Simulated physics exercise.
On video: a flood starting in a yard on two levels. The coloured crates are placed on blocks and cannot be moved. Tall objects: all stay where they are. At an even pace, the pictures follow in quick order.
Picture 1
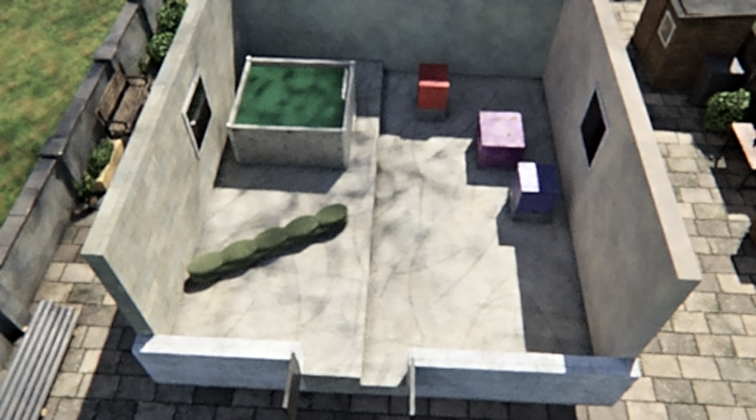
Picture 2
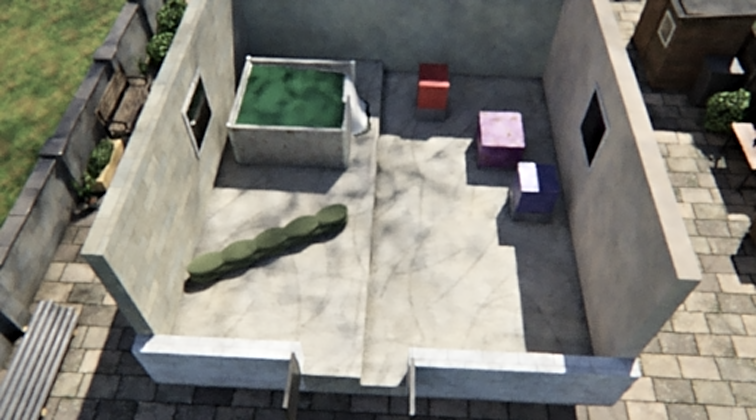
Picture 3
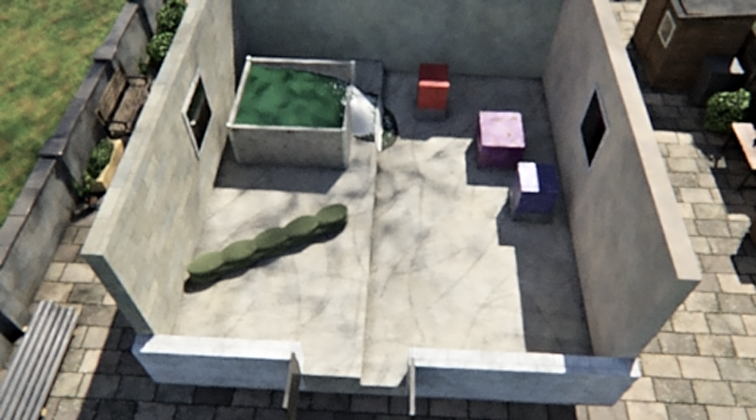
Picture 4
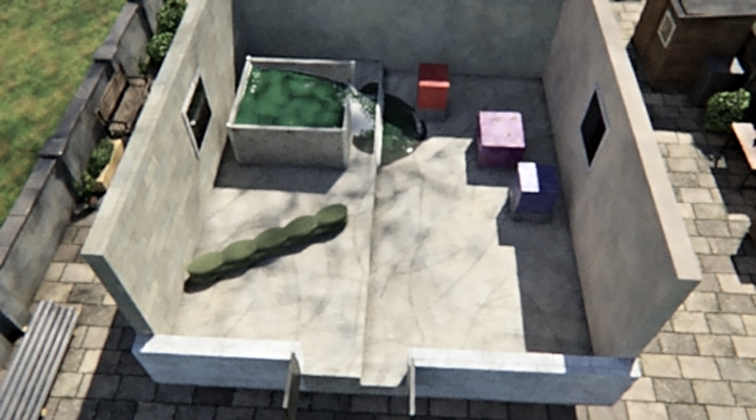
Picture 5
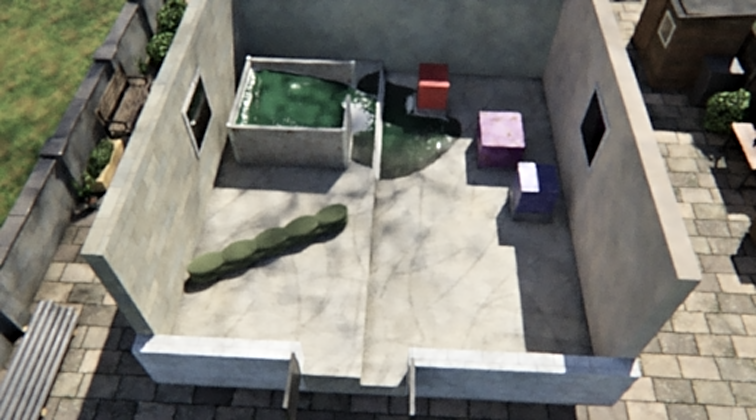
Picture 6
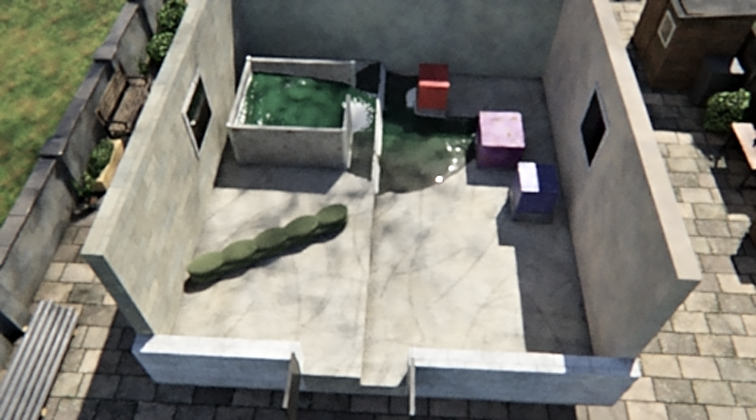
Green water pours from the right side of a raised tank in a walled yard, then spreads across the paved floor to the right, reaching around a red block and up to a pink one, while a segmented green barrier lies still.
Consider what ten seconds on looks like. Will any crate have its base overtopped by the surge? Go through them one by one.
Each in turn: The purple crate is overtopped, the blue crate is spared, the red crate is overtopped.
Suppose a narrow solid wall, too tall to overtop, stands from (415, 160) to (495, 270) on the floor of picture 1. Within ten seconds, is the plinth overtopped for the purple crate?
One by one: The purple crate is topped.
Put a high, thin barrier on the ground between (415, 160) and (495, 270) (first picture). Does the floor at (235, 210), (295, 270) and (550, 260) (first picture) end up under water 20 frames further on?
As listed: Clear, clear, under water.
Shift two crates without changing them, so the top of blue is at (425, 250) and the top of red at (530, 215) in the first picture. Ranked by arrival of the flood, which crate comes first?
The crate marked purple.
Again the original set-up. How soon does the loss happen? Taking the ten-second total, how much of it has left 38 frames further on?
I'd put it near 20 in a hundred.
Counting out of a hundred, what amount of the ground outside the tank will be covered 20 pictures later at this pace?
Close to 55 %.
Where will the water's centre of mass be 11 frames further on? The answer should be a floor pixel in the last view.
The water's centre sits above (367, 128).
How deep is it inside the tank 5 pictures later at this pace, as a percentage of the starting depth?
Roughly 66 per cent.
A moment on, water covers 20 % of the floor; the purple crate water round its plinth, the blue crate water round its plinth, the red crate water round its plinth.
Next, water covers 35 % of the floor; the purple crate water round its plinth, the blue crate water round its plinth, the red crate water round its plinth.
Then, water covers 55 % of the floor; the purple crate water round its plinth, the blue crate water round its plinth, the red crate water round its plinth.
Later, water covers 55 % of the floor; the purple crate water round its plinth, the blue crate water round its plinth, the red crate water round its plinth.
In the end, water covers 60 % of the floor; the purple crate was topped, the blue crate stayed above the water, the red crate was topped.
